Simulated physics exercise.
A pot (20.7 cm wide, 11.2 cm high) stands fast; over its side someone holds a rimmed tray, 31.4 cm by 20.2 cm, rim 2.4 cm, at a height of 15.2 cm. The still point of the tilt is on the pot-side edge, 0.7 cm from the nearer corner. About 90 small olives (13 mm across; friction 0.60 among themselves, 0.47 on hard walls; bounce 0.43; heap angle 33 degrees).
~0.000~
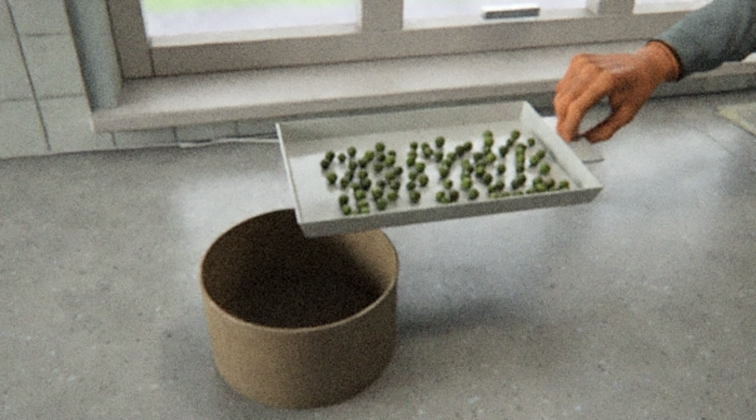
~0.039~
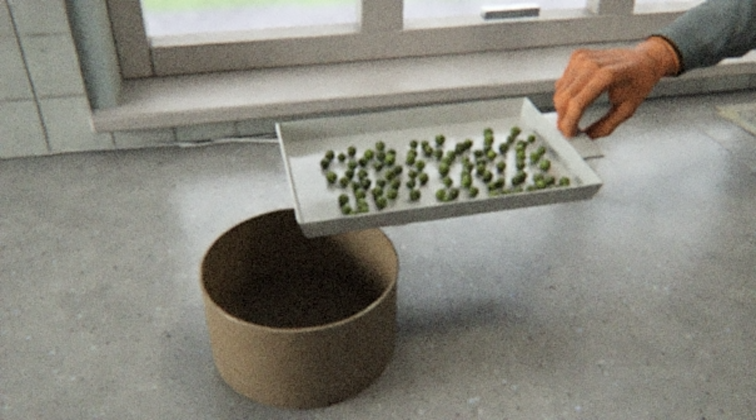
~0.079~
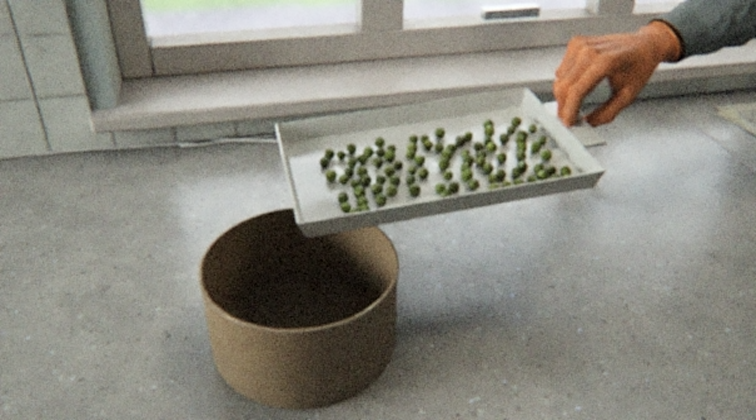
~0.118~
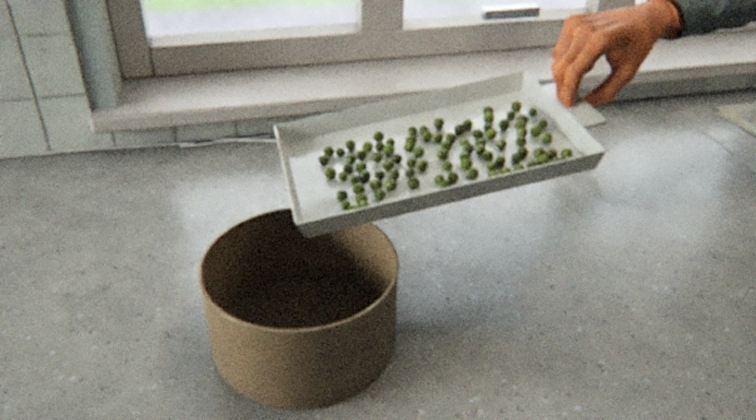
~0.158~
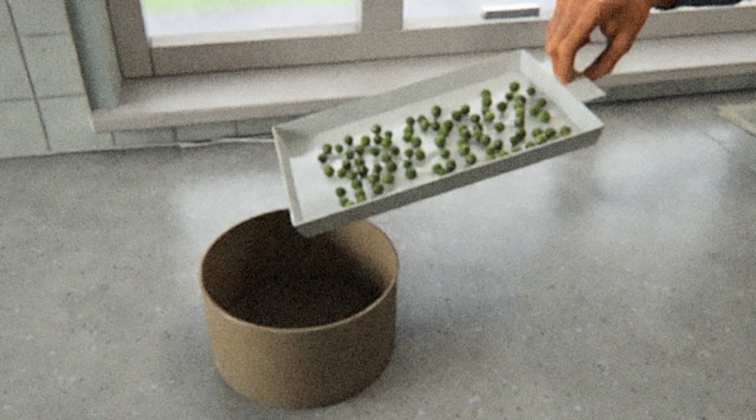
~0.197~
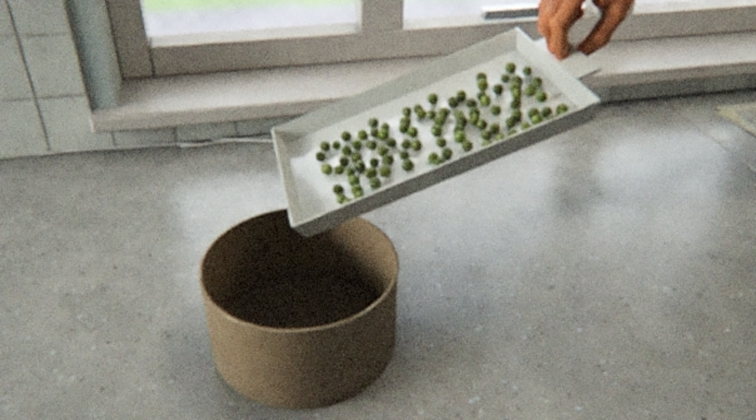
A hand in a grey-blue sleeve, at the upper right, grips the far end of a pale rimmed tray scattered with small round green pieces, seen from slightly above a speckled grey counter by a window. A round, empty-looking brown pot stands below the tray's left end. The hand lifts the right end steadily higher, tilting the tray leftward, while the pieces stay spread across it and the view stays still.
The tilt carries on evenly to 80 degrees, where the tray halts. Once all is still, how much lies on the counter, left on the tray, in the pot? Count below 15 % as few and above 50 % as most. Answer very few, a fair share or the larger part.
Counter: A fair share, tray: A fair share, pot: A fair share.
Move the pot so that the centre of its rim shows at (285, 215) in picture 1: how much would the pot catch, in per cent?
About 65 per cent.
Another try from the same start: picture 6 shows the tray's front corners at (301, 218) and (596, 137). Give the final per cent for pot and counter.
Pot 30, counter 45.
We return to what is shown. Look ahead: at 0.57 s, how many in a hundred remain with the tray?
Roughly 100 per cent.
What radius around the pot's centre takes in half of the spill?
About 22 cm.
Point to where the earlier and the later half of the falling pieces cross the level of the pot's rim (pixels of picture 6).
At about (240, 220), then at (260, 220).
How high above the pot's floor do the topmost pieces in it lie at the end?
About 1.5 cm.
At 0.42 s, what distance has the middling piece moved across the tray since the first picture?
Some 5 cm.
After 0.42 s, tilt 50 degrees; the tray holds 100 %, the pot 0 %.
Then, at 0.57 s, tilt 71 degrees; the tray holds 100 %, the pot 0 %.
Then, at 0.85 s, tilt 80 degrees; the tray holds 35 %, the pot 30 %.
In the end, at 1.9 s, counter 40 %, tray 25 %, pot 35 %.
